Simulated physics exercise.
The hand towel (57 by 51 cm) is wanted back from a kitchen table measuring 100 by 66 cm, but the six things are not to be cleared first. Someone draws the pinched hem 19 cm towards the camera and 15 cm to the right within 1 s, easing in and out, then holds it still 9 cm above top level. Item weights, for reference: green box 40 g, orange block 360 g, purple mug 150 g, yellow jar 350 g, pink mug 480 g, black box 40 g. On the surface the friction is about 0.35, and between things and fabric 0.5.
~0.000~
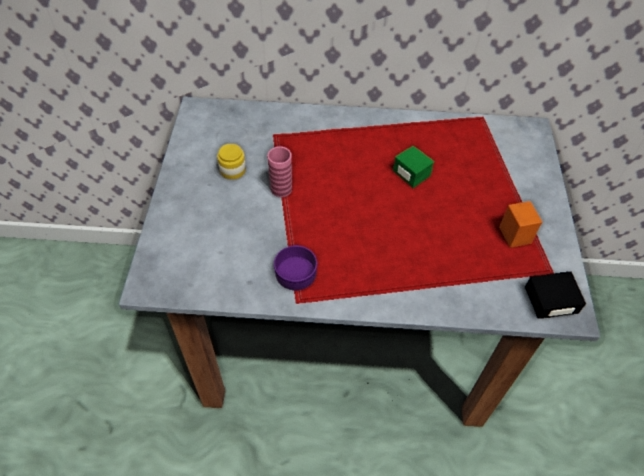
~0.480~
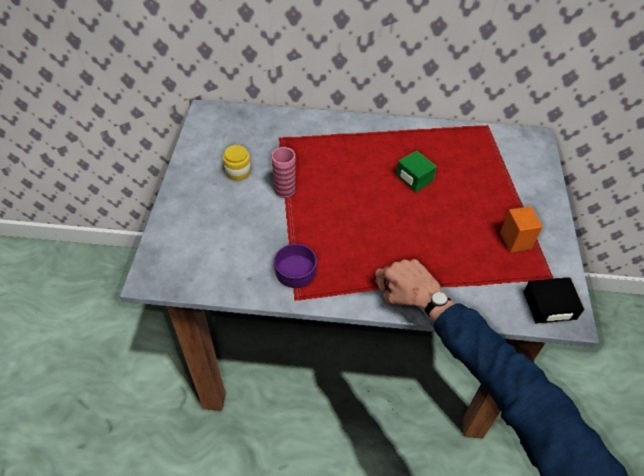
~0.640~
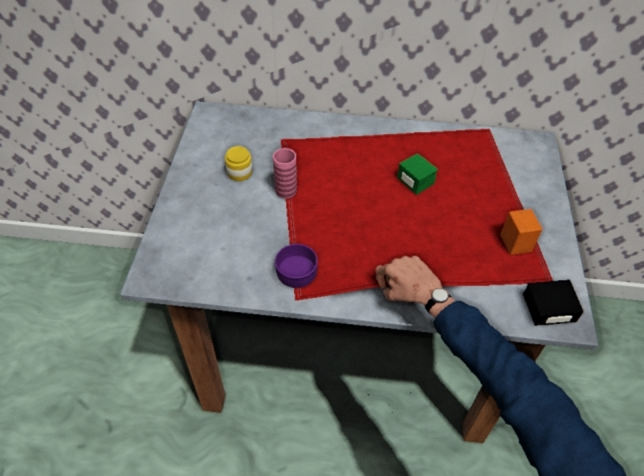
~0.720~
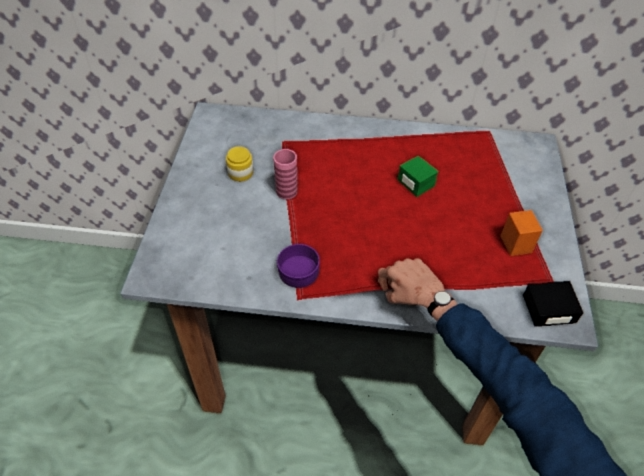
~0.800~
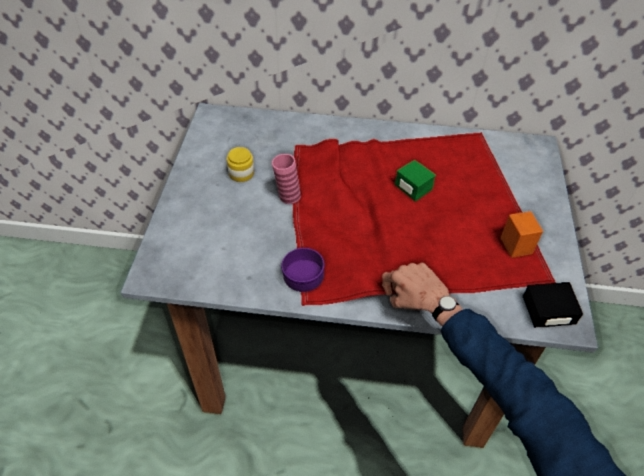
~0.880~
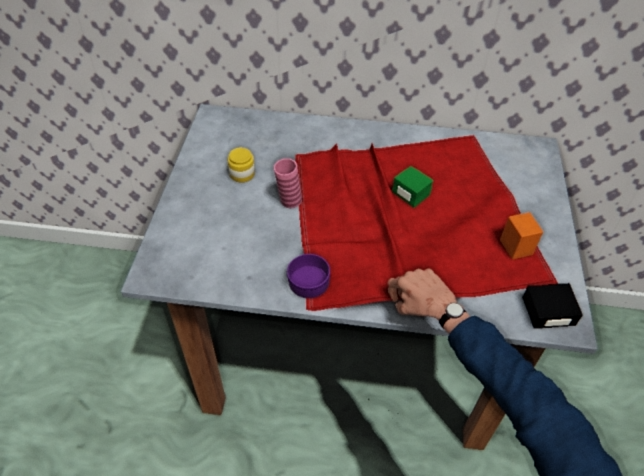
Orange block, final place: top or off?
It ends up still on the surface.
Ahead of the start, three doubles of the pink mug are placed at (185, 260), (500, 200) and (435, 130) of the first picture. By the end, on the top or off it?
Taking them one by one: Is left on top, then is left on top, then is left on top.
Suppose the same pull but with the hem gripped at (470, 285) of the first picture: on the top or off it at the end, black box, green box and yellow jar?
Log - black box: Off the top; green box: Still on top; yellow jar: Still on top.
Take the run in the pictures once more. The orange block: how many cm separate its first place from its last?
The orange block ends 10 cm from where it began.
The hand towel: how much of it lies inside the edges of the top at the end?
About 80 per cent.
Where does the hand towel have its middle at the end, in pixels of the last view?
Close to (402, 286) in pixels.
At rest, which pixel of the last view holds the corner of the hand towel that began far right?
(449, 177) or thereabouts.
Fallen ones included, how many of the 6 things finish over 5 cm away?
The number is 3.
After 1.1 s, 95 % of the hand towel is still over the top; green box 9 cm off its start, purple mug 9 cm off its start, pink mug 4 cm off its start.
After 1.2 s, 90 % of the hand towel is still over the top; orange block 4 cm off its start, green box 16 cm off its start, purple mug 12 cm off its start.
After 1.4 s, 85 % of the hand towel is still over the top; orange block 8 cm off its start at (515, 246), green box 22 cm off its start at (409, 234), purple mug over the edge.
After 1.6 s, 80 % of the hand towel is still over the top; orange block 10 cm off its start, green box 24 cm off its start, purple mug over the edge.
After 3.2 s, 80 % of the hand towel is still over the top; orange block 10 cm off its start at (513, 254), purple mug over the edge, green box 24 cm off its start at (406, 243), pink mug 4 cm off its start at (294, 168).
